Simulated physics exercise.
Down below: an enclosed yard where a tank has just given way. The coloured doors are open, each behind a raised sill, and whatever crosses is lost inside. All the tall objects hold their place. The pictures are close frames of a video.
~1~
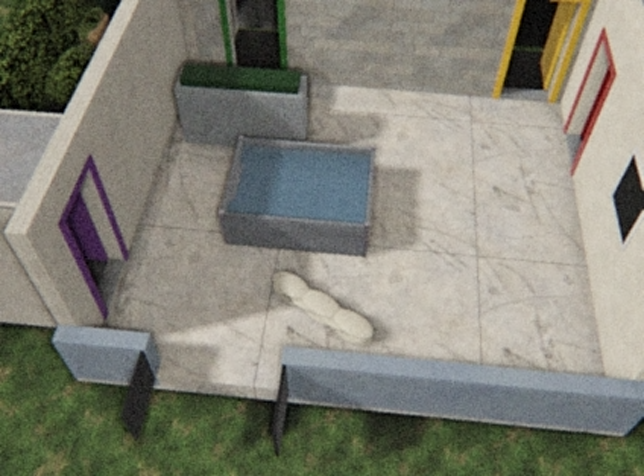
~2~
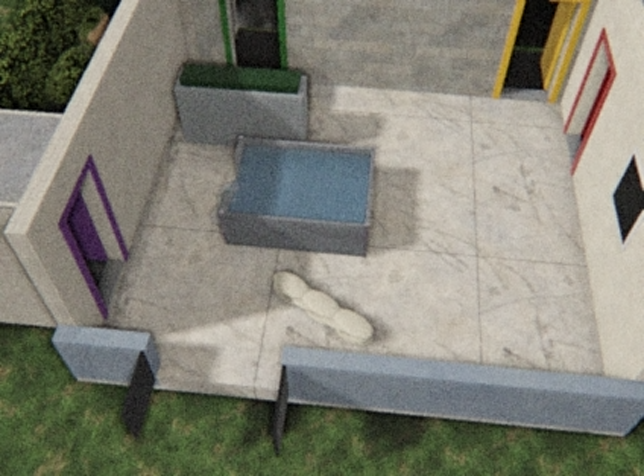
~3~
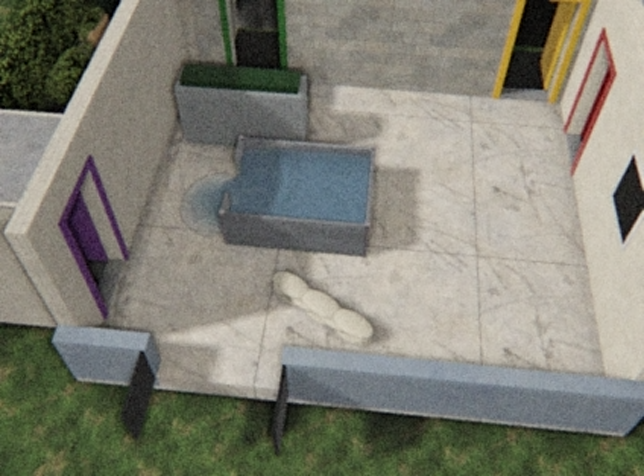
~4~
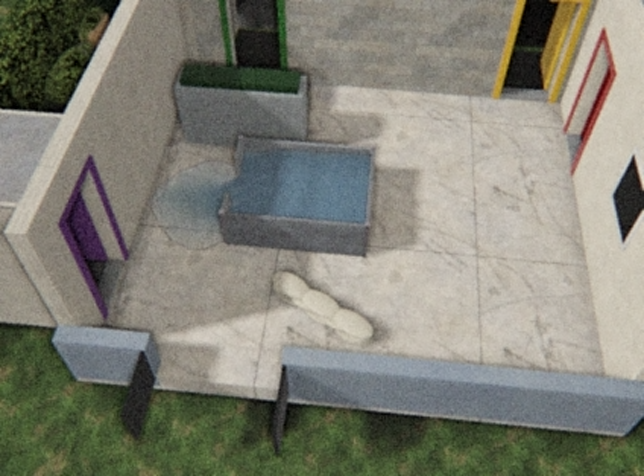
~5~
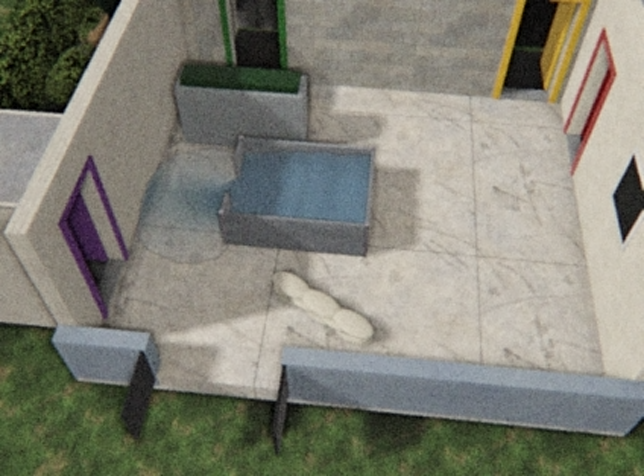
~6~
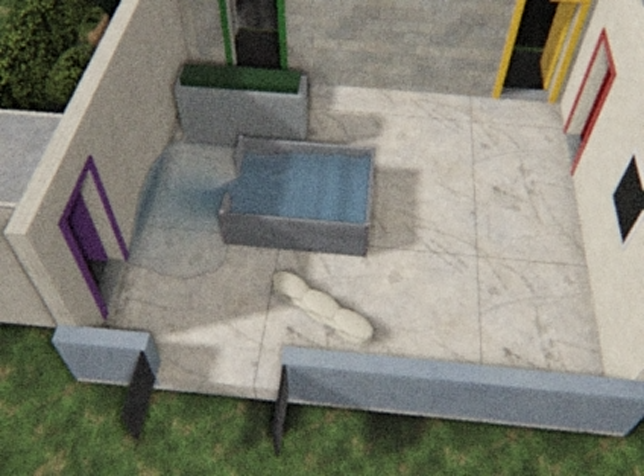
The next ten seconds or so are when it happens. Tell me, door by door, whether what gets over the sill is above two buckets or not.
Green door: Not above; red door: Above; purple door: Above; yellow door: Not above.
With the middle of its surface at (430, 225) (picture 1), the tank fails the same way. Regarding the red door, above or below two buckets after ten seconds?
As far as I can tell, red stays within limits.
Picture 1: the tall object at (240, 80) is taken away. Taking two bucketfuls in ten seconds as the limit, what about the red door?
In short: Red door goes over.
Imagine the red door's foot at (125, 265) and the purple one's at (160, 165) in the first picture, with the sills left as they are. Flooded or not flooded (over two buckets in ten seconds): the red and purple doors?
What you'd see: The red door tops the limit and the purple door tops the limit.
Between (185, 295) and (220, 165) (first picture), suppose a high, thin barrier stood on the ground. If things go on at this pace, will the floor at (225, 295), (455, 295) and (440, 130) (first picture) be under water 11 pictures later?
Taking the points in the order given, they are inundated, high and dry and high and dry.
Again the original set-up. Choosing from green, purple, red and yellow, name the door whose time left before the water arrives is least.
That's the purple one.
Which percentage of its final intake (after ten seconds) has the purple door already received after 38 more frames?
Result: 85 % of the ten-second total.
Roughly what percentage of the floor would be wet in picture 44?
I reckon around 70 %.
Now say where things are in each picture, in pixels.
The first picture shows the tank at (301, 183) is whole and still.
In the second picture, water pours out at (237, 196) and has run to (221, 224).
In the third picture, the front is at (185, 212), out from the gap at (237, 197).
In the fourth picture, the front is at (155, 200), out from the gap at (237, 197).
In the fifth picture, the front is at (137, 229), out from the gap at (237, 196).
In the sixth picture, water pours out at (237, 196) and has run to (129, 254).
A moment on, water covers 15 % of the floor; the green door not reached, the red door not reached, the purple door under two buckets in, the yellow door not reached.
Next, water covers 20 % of the floor; the green door wet at the sill, nothing in, the red door not reached, the purple door under two buckets in, the yellow door not reached.
Then, water covers 35 % of the floor; the green door under two buckets in, the red door not reached, the purple door over two buckets in, the yellow door not reached.
Later, water covers 70 % of the floor; the green door under two buckets in, the red door wet at the sill, nothing in, the purple door over two buckets in, the yellow door wet at the sill, nothing in.
In the end, water covers 85 % of the floor; the green door under two buckets in, the red door over two buckets in, the purple door over two buckets in, the yellow door wet at the sill, nothing in.
